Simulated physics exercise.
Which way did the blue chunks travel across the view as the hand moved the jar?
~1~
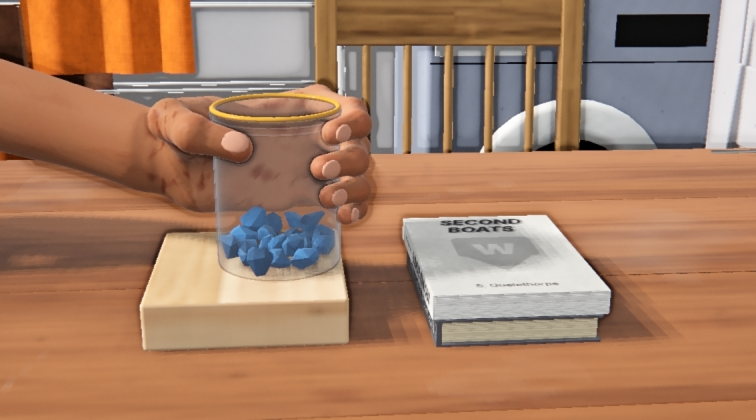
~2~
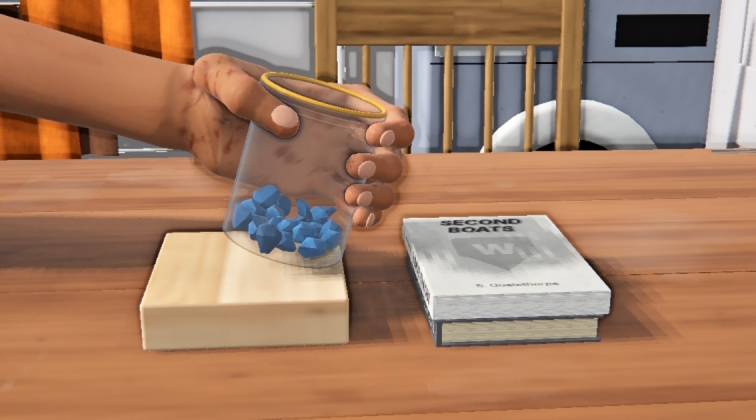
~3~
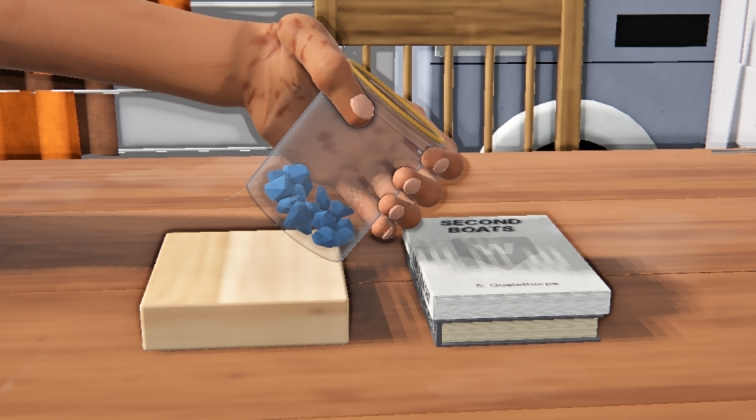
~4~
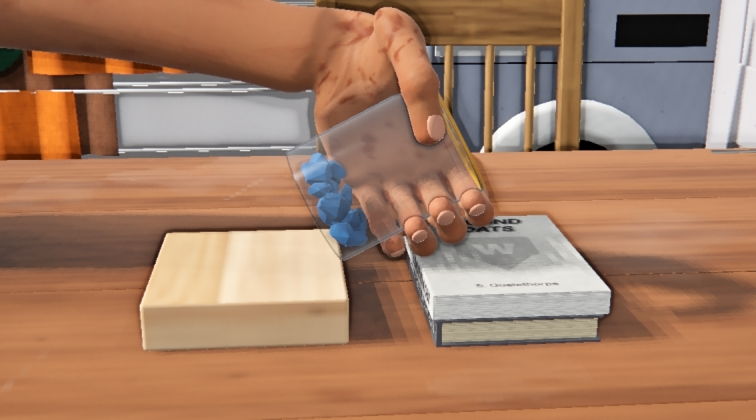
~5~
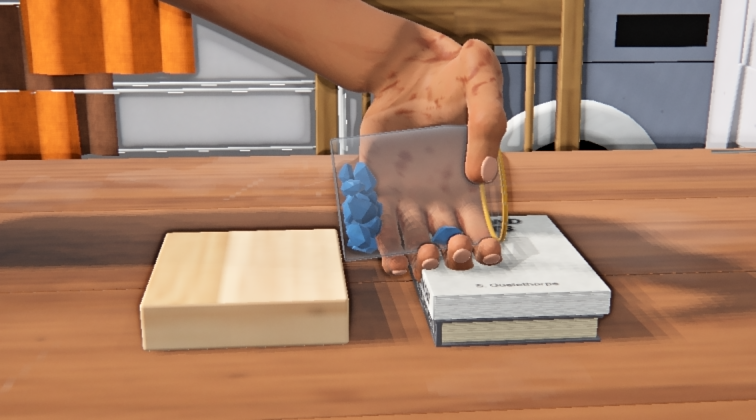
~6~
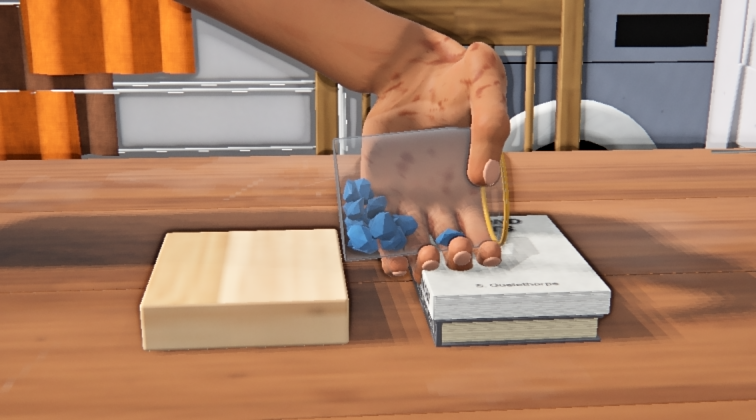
The blue chunks travelled to the right, carried along inside the jar from the wooden block toward the book.
